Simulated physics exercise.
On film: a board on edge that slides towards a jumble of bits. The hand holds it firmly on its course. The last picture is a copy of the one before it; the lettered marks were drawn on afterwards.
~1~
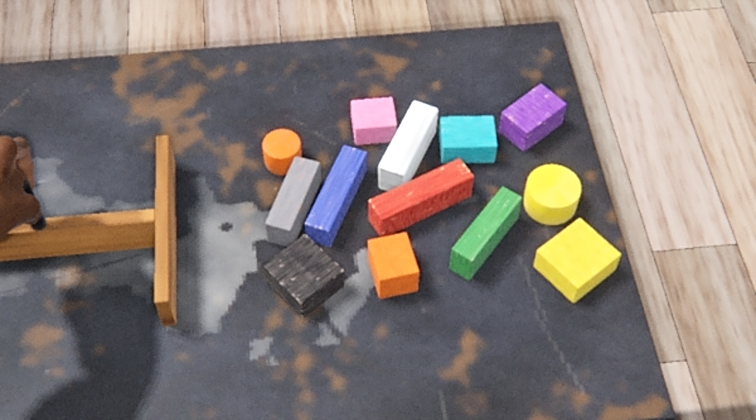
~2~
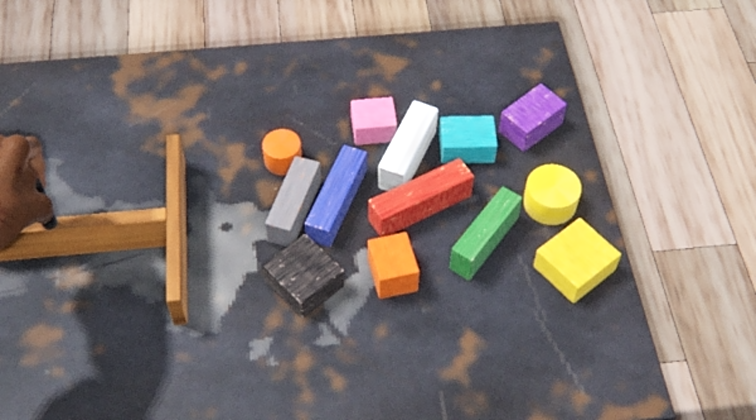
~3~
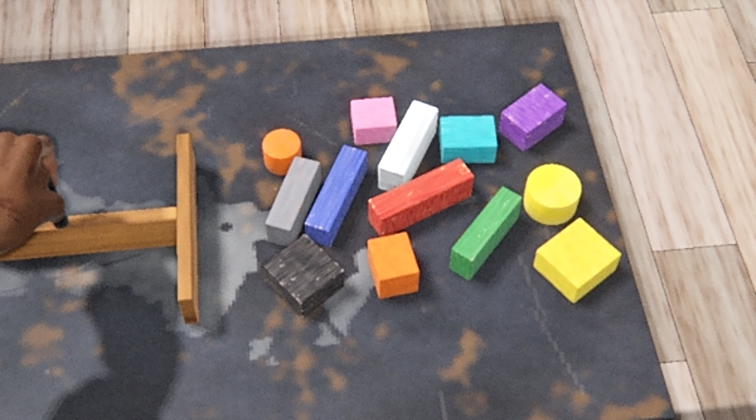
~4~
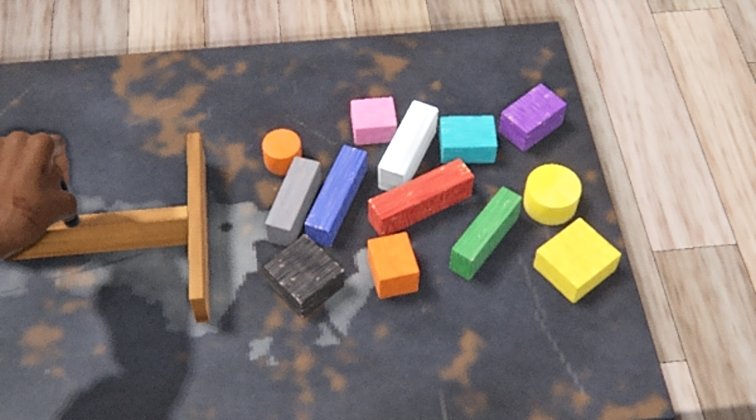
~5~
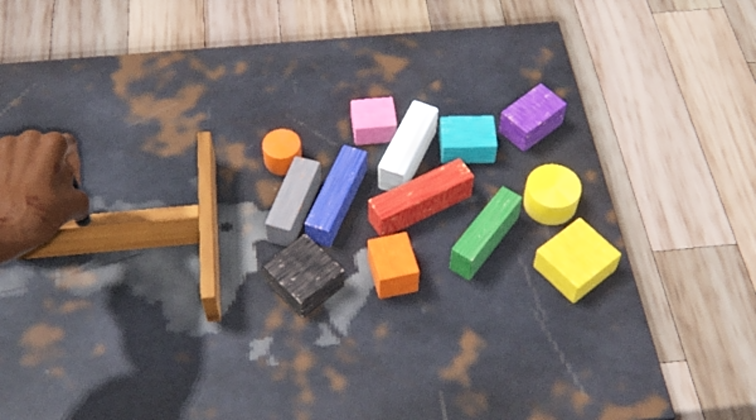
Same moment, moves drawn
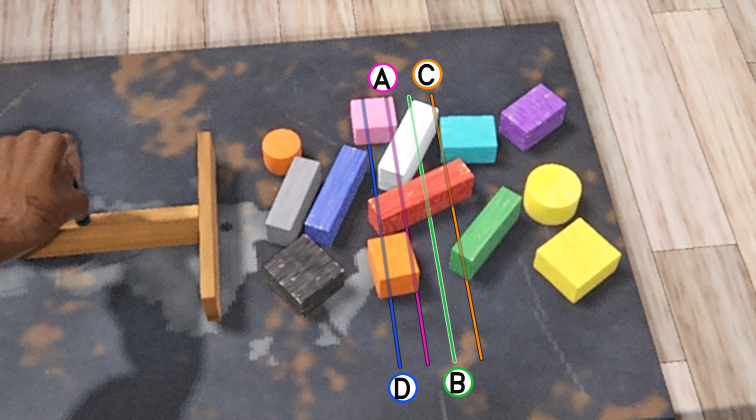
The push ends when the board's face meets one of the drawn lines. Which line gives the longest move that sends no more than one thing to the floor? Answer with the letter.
The farthest such stop is C.
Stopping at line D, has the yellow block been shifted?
No.
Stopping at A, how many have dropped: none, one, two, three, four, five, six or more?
The count is none.
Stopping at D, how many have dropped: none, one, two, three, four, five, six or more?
The count is none.
On the copy, A at (405, 220); B at (430, 218); C at (454, 215); D at (380, 222).
On C. First, board (297, 202); black block (346, 278); orange tin (318, 148).
Then, board (386, 194); purple block (541, 116); green bar (511, 229).
Finally, board (451, 189); purple block over the edge; yellow block (628, 264); one fallen.
By contrast, A is within the limit but short; B is within the limit but short; D is within the limit but short.
